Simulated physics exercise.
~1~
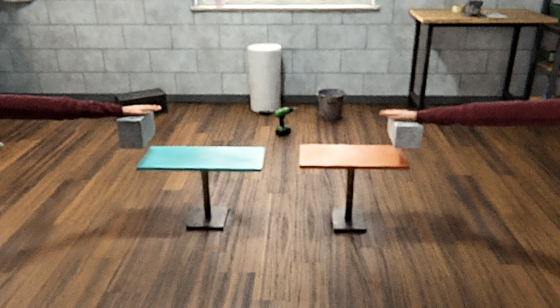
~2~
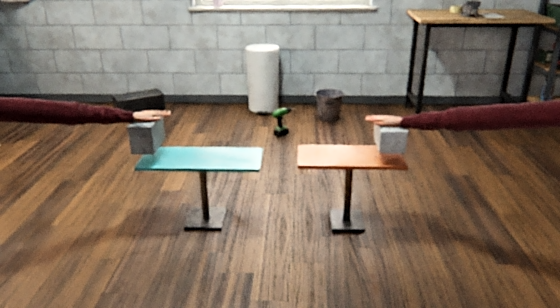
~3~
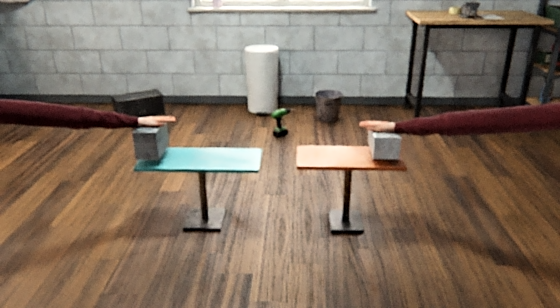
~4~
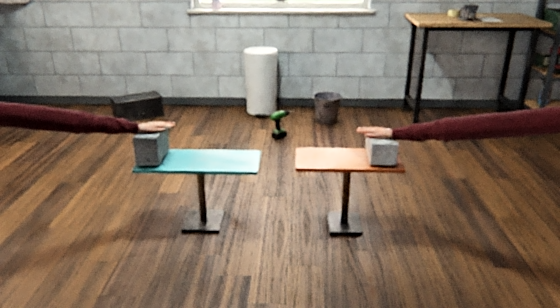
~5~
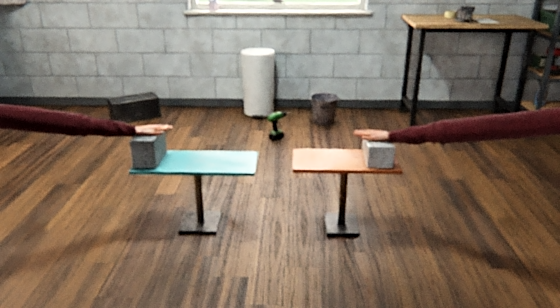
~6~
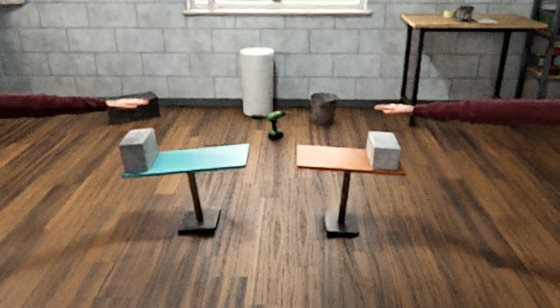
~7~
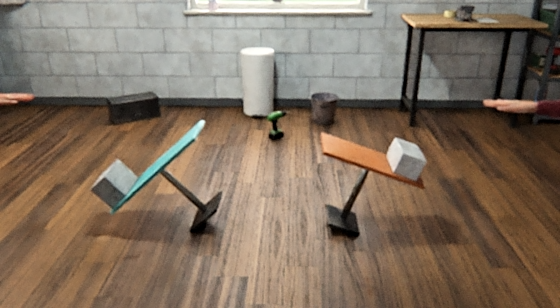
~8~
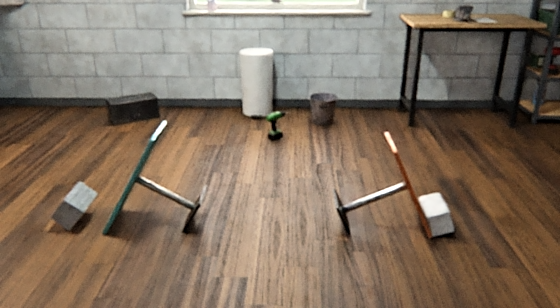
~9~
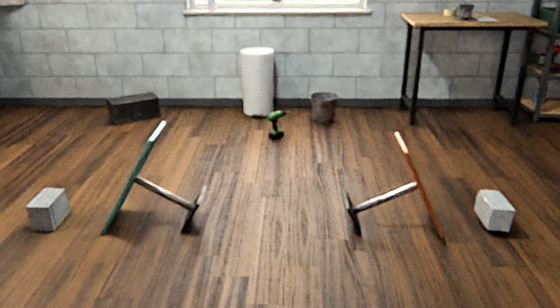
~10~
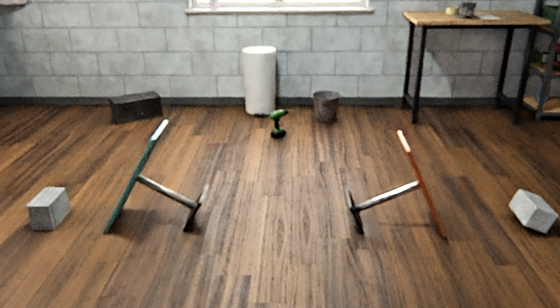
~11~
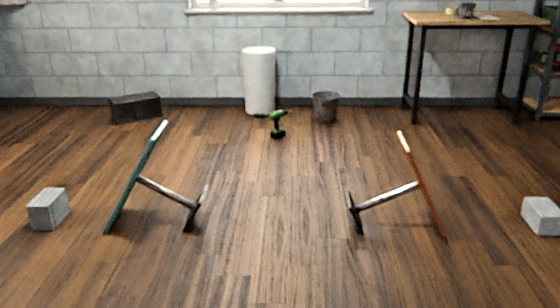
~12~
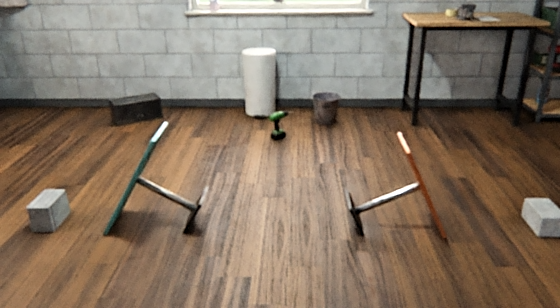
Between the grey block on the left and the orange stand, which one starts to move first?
The grey block on the left moves first, as a hand brings it over and down onto the turquoise stand. The orange stand only starts to tip later, after the hands have let go.
